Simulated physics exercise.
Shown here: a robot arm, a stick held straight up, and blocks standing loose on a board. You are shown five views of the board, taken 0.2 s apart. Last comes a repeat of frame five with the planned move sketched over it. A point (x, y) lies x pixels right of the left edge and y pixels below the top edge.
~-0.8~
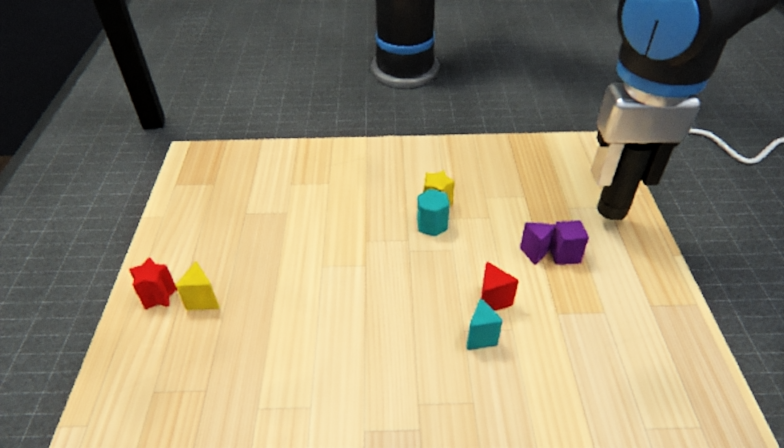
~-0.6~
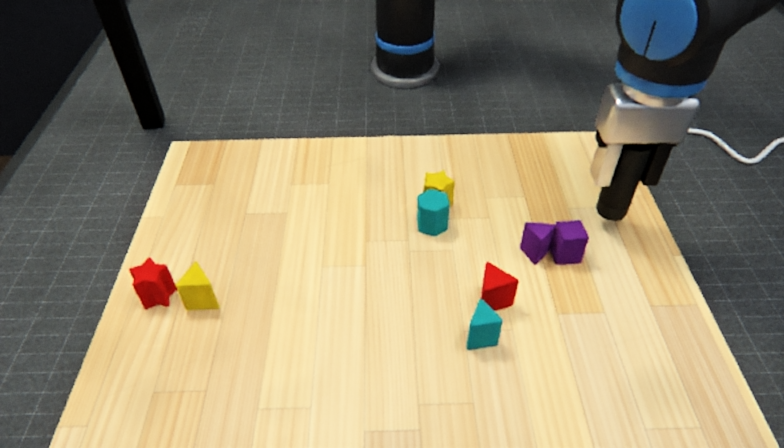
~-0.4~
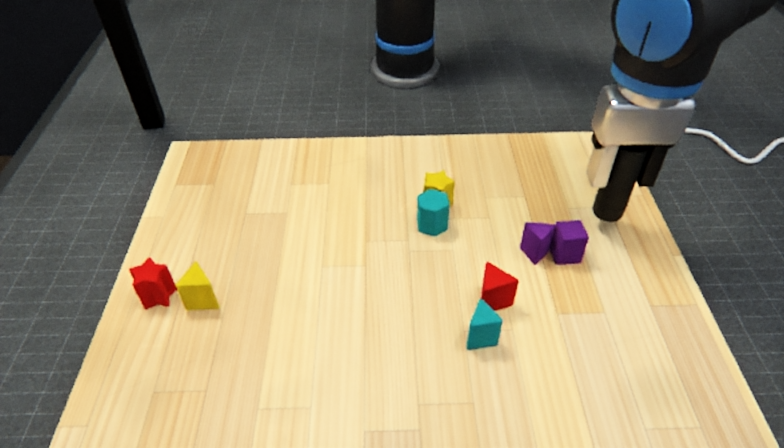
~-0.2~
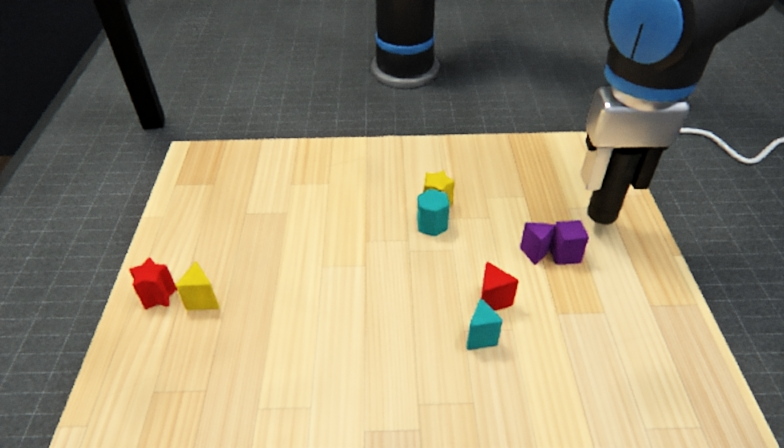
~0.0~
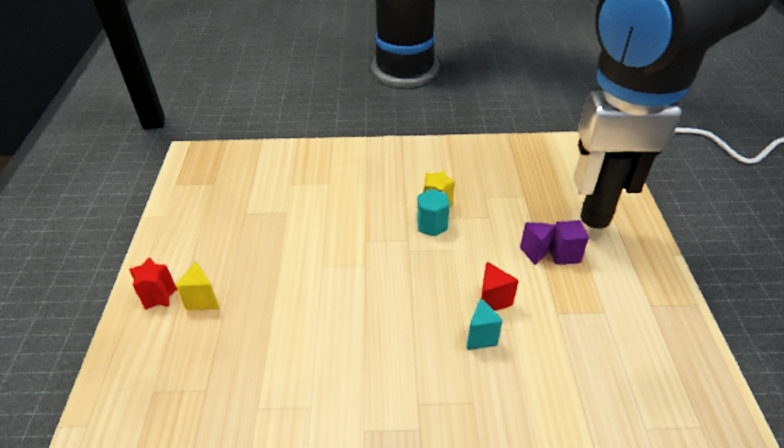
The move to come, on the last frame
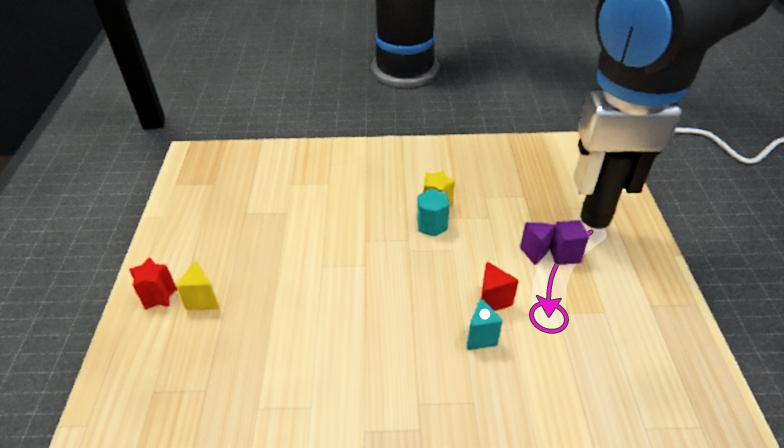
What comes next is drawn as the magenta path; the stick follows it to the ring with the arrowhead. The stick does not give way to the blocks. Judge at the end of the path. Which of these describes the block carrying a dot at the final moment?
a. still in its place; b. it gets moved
Answer: A.
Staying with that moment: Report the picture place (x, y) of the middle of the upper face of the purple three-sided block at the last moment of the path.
Around (524, 237).
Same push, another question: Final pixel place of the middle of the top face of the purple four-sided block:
The middle of its upper face will lie at (530, 311).
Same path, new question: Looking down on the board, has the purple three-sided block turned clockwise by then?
Yes - that is the case.
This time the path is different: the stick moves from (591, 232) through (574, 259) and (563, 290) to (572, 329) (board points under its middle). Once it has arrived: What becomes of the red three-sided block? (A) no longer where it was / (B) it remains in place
It's B.
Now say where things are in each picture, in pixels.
In the first picture, tip of the stick (612, 211), middles of tops, turquoise three-sided block (485, 314), purple three-sided block (541, 228), purple four-sided block (573, 229).
In the second picture, stick (611, 211), nothing pushed.
In the third picture, stick (607, 213), nothing pushed.
In the fourth picture, stick (602, 215), nothing pushed.
In the fifth picture, stick (595, 219), turquoise three-sided block (485, 314), purple three-sided block (541, 228), purple four-sided block (573, 229).
The line goes from (591, 232) via (566, 252) and (551, 281), ending at (549, 317); the dot is on the turquoise three-sided block.
What follows on the original path. One third of the way, stick (569, 240); purple three-sided block (524, 235), turned 60° clockwise; purple four-sided block (557, 247), turned 10° anticlockwise.
Two thirds of the way, stick (554, 269); purple three-sided block (524, 237), turned 85° clockwise; purple four-sided block (542, 278), turned 15° anticlockwise.
At the end, stick (553, 305); turquoise three-sided block unmoved; purple three-sided block (524, 237), turned 85° clockwise; purple four-sided block (530, 311), turned 10° clockwise.
